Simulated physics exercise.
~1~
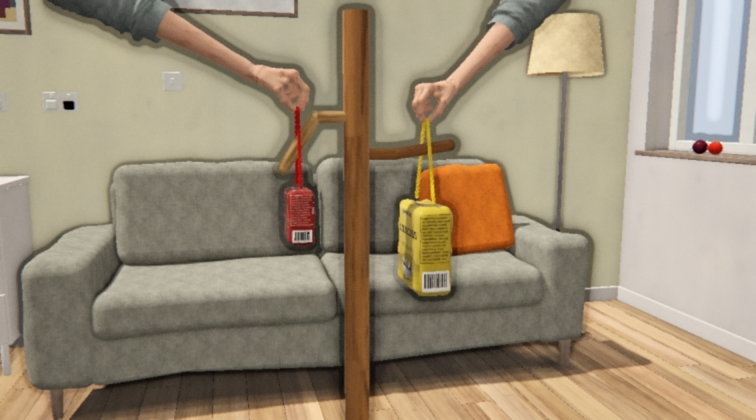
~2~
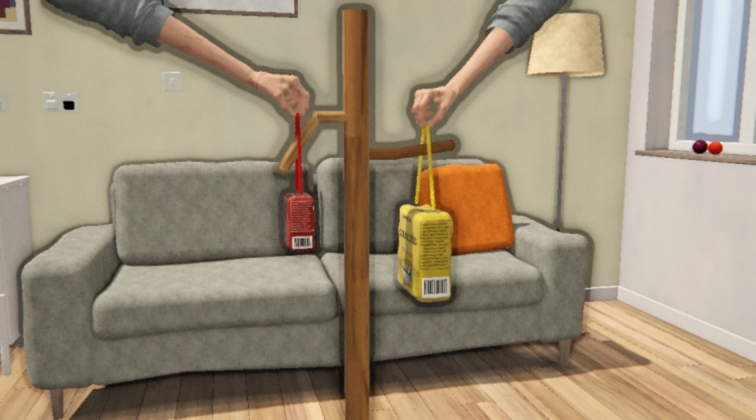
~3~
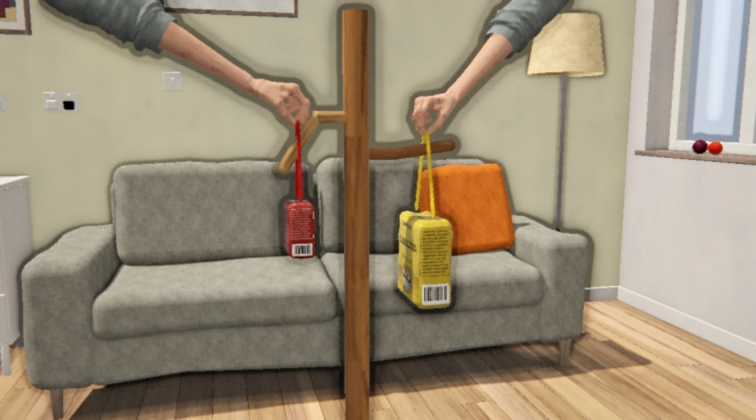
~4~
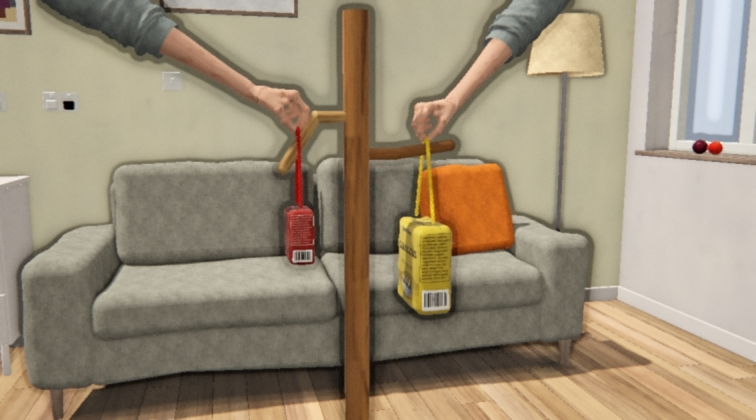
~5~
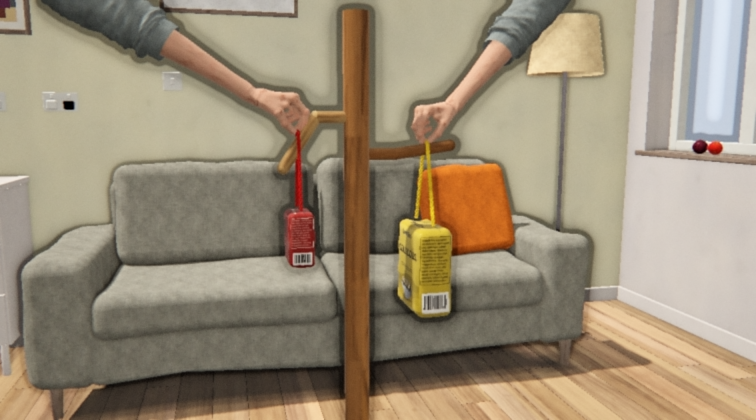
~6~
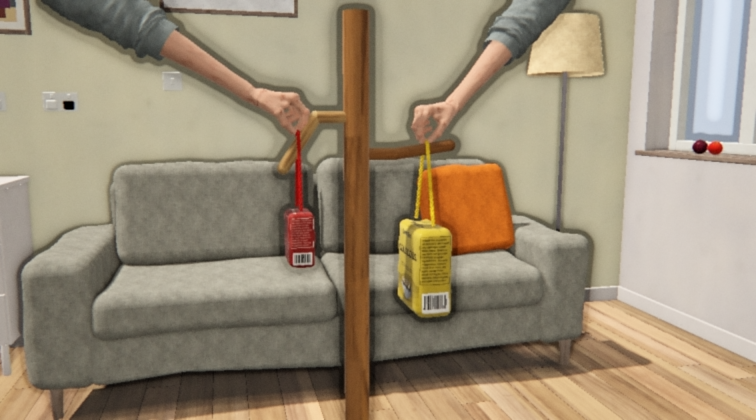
Two hands lowering a red pouch and a yellow sack slightly by their loops beside a wooden stand, then holding still.
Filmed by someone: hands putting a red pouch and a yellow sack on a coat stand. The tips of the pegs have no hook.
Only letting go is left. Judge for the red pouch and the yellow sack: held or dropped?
Red pouch - dropped; yellow sack - held.
Then, 0.36 s on from there, red pouch falling near (302, 405); yellow sack still up near (422, 268).
Then, 0.64 s on from there, red pouch on the floor; yellow sack still up near (416, 270).
In the end, red pouch on the floor; yellow sack still up near (407, 271). The red pouch comes down and the yellow sack stays hanging.
